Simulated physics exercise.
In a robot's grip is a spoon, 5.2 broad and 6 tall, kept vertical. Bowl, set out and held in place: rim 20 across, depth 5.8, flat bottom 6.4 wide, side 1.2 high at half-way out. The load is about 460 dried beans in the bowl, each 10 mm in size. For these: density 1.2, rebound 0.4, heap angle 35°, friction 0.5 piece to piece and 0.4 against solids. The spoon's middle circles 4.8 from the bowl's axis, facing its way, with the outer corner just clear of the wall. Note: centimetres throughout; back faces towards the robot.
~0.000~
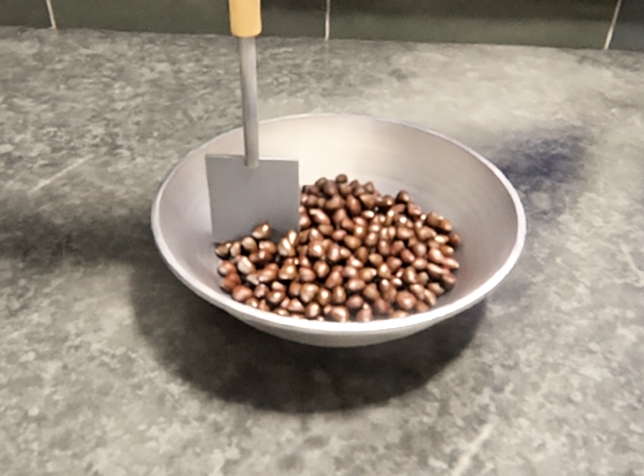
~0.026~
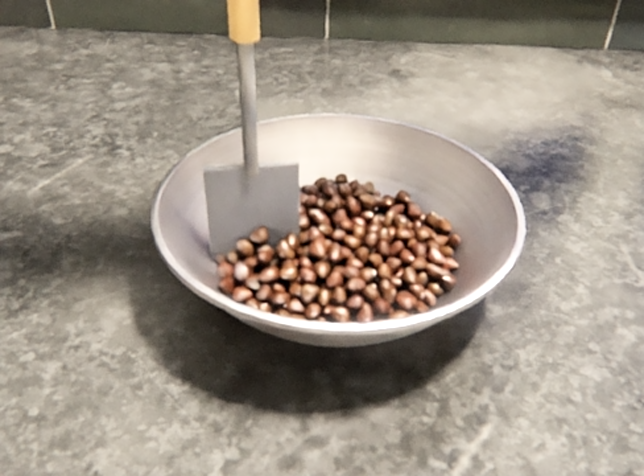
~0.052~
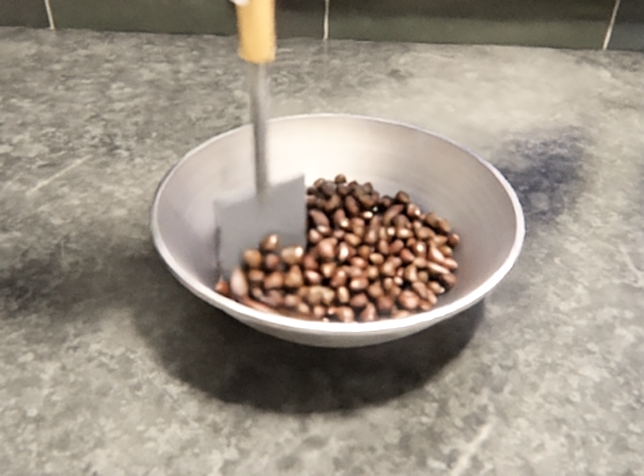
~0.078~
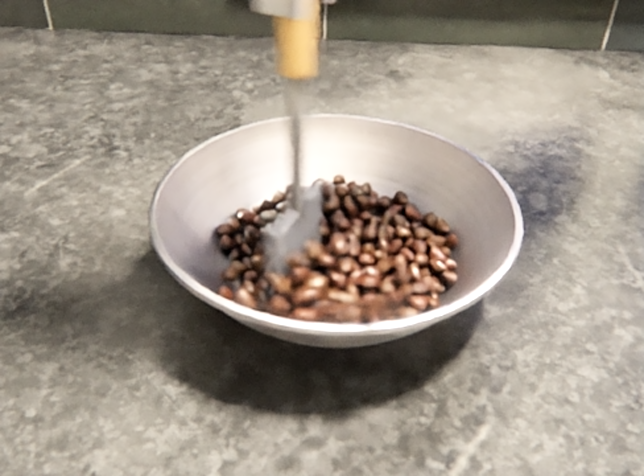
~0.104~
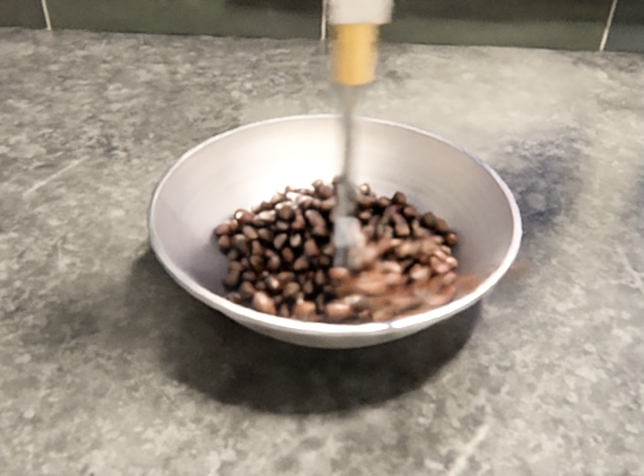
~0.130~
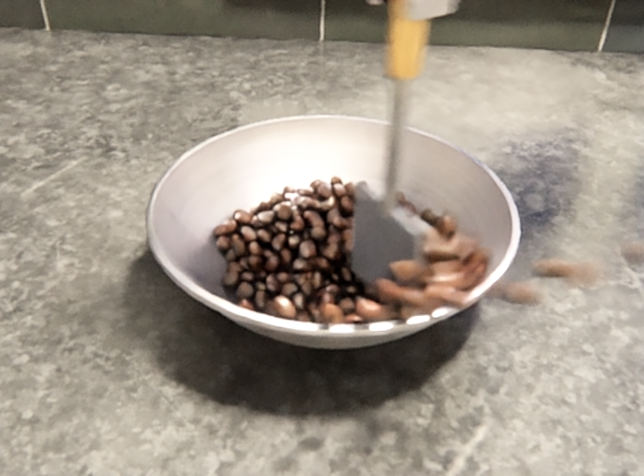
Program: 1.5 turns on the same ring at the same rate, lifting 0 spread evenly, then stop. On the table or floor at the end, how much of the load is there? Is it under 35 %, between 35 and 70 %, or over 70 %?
Between 35 and 70 %.
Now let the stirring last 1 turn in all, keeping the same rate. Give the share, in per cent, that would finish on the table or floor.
About 35 per cent.
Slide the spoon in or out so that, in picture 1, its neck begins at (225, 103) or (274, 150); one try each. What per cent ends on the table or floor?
Near 0 per cent and near 40 per cent, in that order.
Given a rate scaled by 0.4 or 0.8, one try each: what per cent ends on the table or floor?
I'd expect near 10 per cent, then near 35 per cent.
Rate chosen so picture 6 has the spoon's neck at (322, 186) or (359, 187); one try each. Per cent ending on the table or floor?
Roughly 35 per cent on the first try and 40 per cent on the second.
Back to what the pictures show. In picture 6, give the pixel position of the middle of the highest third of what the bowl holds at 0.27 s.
About (298, 148) in the last picture.
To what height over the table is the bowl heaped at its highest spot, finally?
Around 4.5 cm above the table.
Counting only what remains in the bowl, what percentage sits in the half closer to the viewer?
About 45 %.
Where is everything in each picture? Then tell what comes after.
The first picture shows spoon neck at (251, 132), 0° round; upper third of the load around (342, 241), from x 225 to 455, top at y 180; 463 in the bowl.
The second picture shows spoon neck at (250, 140), 10° round; upper third of the load around (341, 241), from x 225 to 455, top at y 180.
The third picture shows spoon neck at (261, 161), 37° round; upper third of the load around (339, 249), from x 220 to 455, top at y 180.
The fourth picture shows spoon neck at (297, 180), 67° round; upper third of the load around (345, 258), from x 225 to 450, top at y 180; 462 in the bowl, 1 in flight or on the tool.
The fifth picture shows spoon neck at (346, 187), 97° round; upper third of the load around (366, 258), from x 225 to 500, top at y 180; 459 in the bowl, 4 in flight or on the tool.
The sixth picture shows spoon neck at (393, 179), 127° round; upper third of the load around (408, 252), from x 225 to 645, top at y 180; 453 in the bowl, 10 in flight or on the tool.
By 0.27 s, 283° round, highest piece 18 above the table; 381 in the bowl, 8 on the table or floor, 74 in flight or on the tool.
By 0.40 s, 79° round, highest piece 9 above the table; 285 in the bowl, 95 on the table or floor, 83 in flight or on the tool.
By 0.67 s, 180° round, highest piece 5 above the table; 239 in the bowl, 224 on the table or floor.
By 1.37 s, 180° round, highest piece 4 above the table; 239 in the bowl, 224 on the table or floor.
Final count, 239 in the bowl, 224 on the table or floor. That is 48 % on the table or floor.
